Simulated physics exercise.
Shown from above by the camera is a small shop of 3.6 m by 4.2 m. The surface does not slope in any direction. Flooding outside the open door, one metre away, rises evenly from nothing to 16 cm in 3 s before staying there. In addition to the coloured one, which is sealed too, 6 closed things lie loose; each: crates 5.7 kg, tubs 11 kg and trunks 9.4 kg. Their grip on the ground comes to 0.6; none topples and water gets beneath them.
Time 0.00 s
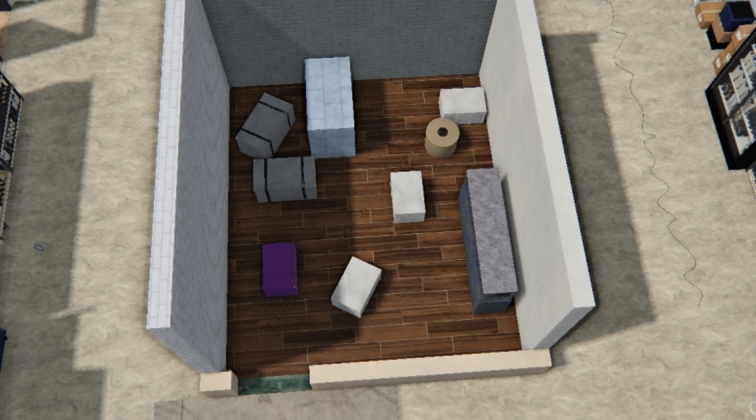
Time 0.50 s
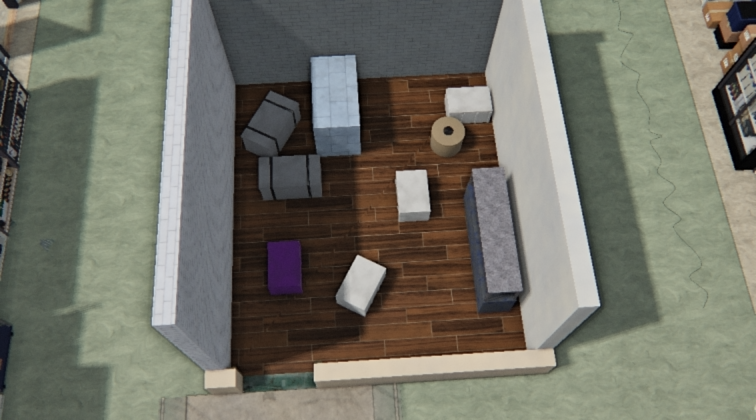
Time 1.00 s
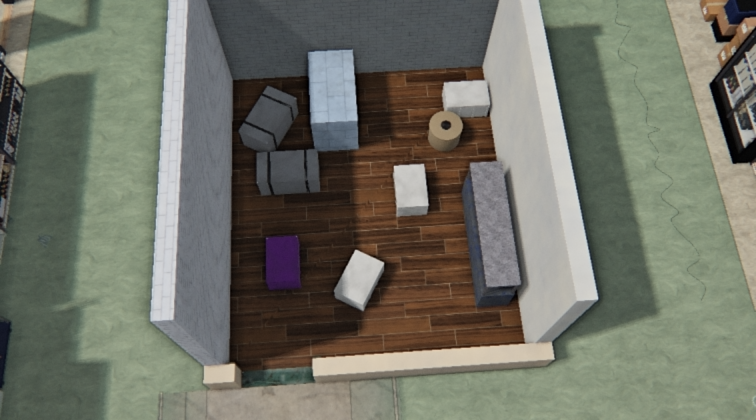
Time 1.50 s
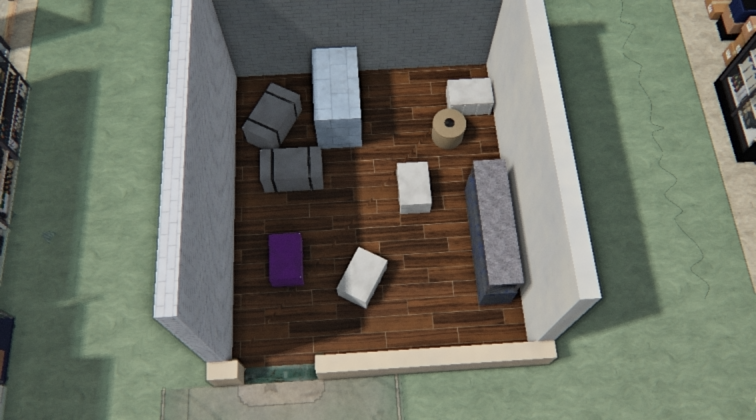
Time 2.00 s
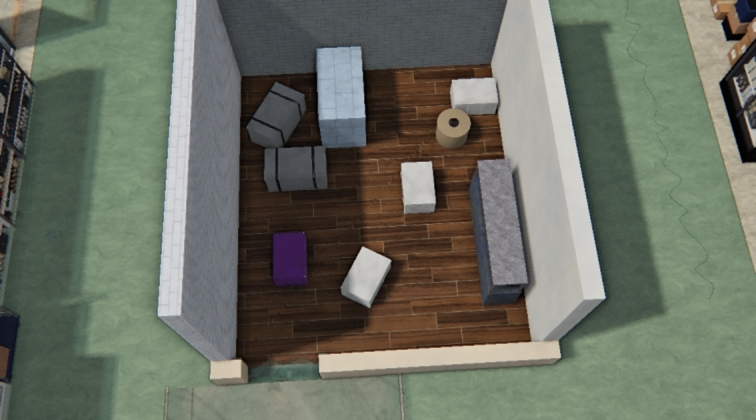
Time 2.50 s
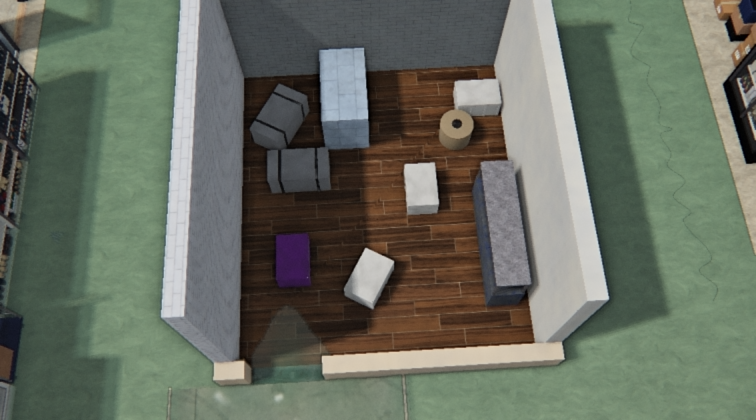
In a small shop seen from above, a purple crate, pale boxes and grey trunks stayed put on the wooden floor while the ground outside turned green and a little water crept in through the doorway.
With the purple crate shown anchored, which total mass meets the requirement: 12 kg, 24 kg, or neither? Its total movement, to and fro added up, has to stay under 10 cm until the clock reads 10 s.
The answer is only 24 kg.
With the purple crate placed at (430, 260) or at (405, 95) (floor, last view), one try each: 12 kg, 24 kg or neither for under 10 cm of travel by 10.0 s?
Taking the two spots in turn, both keep it, then both keep it.
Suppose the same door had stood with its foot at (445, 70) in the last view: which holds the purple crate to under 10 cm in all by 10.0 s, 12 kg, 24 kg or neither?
Moved there, the light choice works.
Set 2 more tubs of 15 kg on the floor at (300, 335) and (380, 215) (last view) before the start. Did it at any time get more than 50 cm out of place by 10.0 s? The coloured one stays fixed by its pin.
First one: Inside the limit; second one: Inside the limit.
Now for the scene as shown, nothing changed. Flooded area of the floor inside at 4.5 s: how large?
5.0 m2.
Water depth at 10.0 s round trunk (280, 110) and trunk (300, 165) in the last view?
About 9 and 5 cm.
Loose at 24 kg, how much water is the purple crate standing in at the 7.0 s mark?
Close to 5 cm deep.
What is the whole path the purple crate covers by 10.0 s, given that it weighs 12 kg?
100 cm in all.
After 3.5 s the purple crate would be 0 cm from its start with 12 kg and 0 cm from its start with 24 kg; 3 cm of water round it then.
After 4.5 s the purple crate would be 25 cm from its start with 12 kg and 0 cm from its start with 24 kg; 4 cm of water round it then.
After 7.0 s the purple crate would be 92 cm from its start with 12 kg and 0 cm from its start with 24 kg; 5 cm of water round it then.
After 10.0 s the purple crate would be 94 cm from its start with 12 kg and 0 cm from its start with 24 kg; 5 cm of water round it then.
